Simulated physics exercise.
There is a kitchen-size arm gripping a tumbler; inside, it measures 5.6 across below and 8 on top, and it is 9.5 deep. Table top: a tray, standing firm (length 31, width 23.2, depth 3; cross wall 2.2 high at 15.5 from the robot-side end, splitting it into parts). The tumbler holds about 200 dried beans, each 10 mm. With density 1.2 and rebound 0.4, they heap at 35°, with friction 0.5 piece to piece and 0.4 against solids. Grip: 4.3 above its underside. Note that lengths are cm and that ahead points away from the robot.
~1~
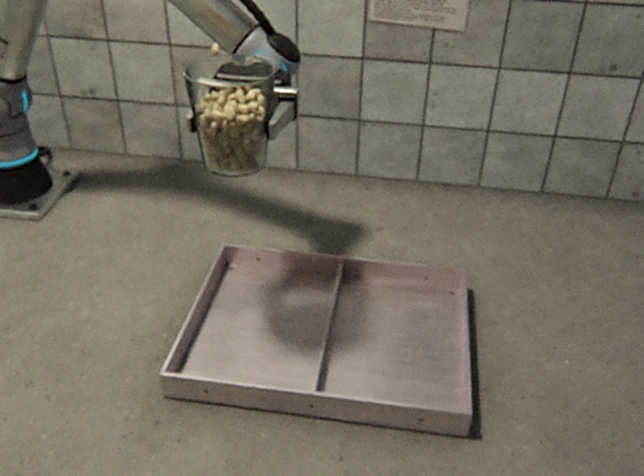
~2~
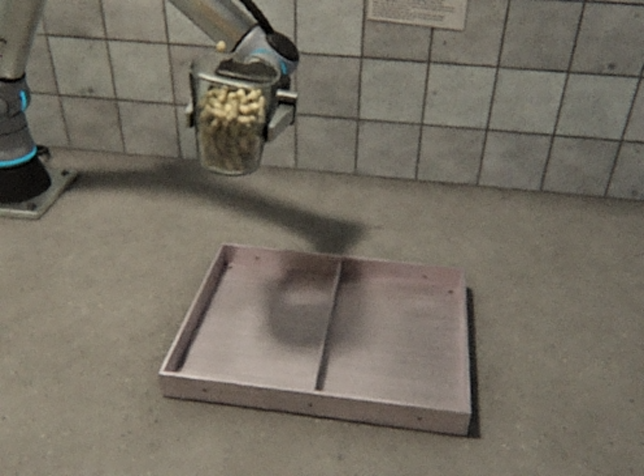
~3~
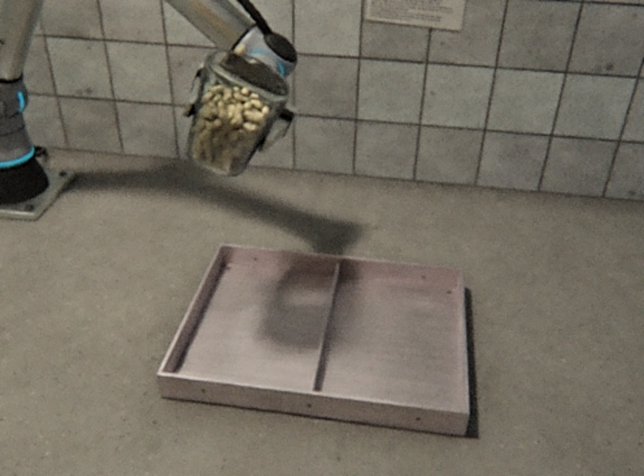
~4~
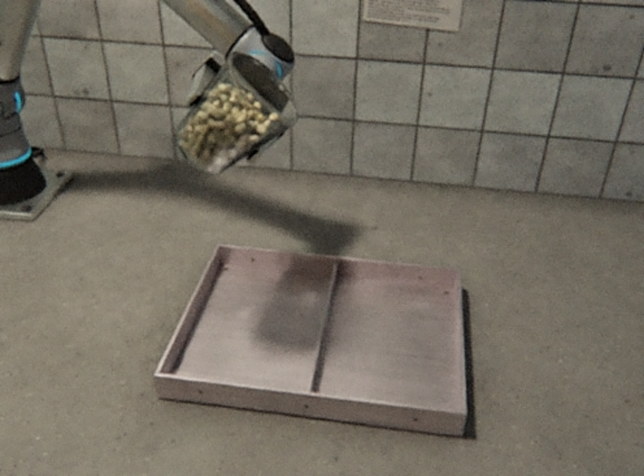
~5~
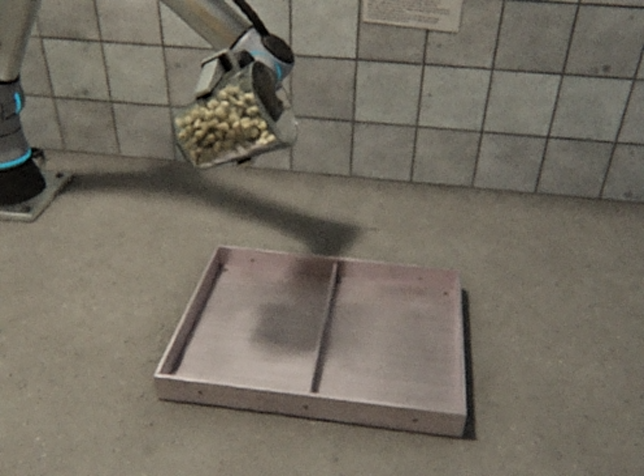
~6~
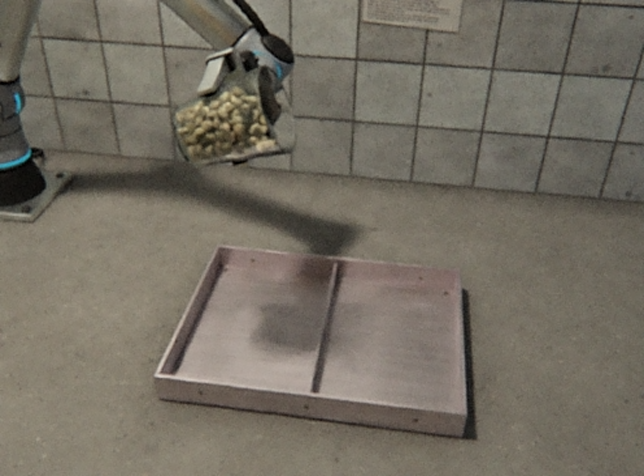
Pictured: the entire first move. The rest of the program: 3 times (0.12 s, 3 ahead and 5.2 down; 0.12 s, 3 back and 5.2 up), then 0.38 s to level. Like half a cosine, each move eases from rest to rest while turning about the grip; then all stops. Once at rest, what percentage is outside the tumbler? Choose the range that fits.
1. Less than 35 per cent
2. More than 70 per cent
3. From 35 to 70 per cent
Less than 35 per cent.
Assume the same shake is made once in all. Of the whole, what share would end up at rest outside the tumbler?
That change gives some 0 percent.
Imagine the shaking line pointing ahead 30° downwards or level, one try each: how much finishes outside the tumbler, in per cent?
Estimates, in order: 40 % then 75 %.
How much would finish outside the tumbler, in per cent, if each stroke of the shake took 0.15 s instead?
In that case around 0 per cent.
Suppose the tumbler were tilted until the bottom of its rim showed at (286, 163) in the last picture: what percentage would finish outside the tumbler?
Roughly 50 per cent.
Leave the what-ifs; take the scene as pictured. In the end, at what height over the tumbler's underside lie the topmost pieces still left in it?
Around 8.5 cm above the underside.
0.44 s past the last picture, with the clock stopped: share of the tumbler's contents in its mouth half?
That share comes to roughly 40 percent.
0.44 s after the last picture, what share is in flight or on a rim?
3 %.
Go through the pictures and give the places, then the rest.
The tumbler middle at (233, 120), level; upper third of the load around (235, 111), from x 200 to 265, top at y 50; 204 in the tumbler, in the first picture.
The tumbler middle at (232, 119), tilted 6° forward; upper third of the load around (233, 110), from x 200 to 265, top at y 50, in the second picture.
The tumbler middle at (231, 120), tilted 23° forward; upper third of the load around (230, 111), from x 195 to 265, top at y 50, in the third picture.
The tumbler middle at (230, 121), tilted 45° forward; upper third of the load around (222, 113), from x 185 to 275, top at y 90, in the fourth picture.
The tumbler middle at (231, 123), tilted 62° forward; upper third of the load around (223, 112), from x 180 to 270, top at y 90, in the fifth picture.
The tumbler middle at (231, 124), tilted 68° forward; upper third of the load around (222, 111), from x 185 to 270, top at y 90; 204 in the tumbler, in the sixth picture.
Then, 0.44 s on, tilted 68° forward, highest piece 27 above the table; 196 in the tumbler, 2 in the far-side part, 6 in flight or on a rim.
Then, 0.88 s on, tilted 42° forward, highest piece 28 above the table; 177 in the tumbler, 15 in the far-side part, 2 in the robot-side part, 1 on the table or floor, 9 in flight or on a rim.
Then, 1.30 s on, level, highest piece 31 above the table; 177 in the tumbler, 22 in the far-side part, 3 in the robot-side part, 2 on the table or floor.
Then, 2.35 s on, level, highest piece 31 above the table; 177 in the tumbler, 22 in the far-side part, 3 in the robot-side part, 2 on the table or floor.
In the end, 177 in the tumbler, 22 in the far-side part, 3 in the robot-side part, 2 on the table or floor. That is 13 % outside the tumbler.
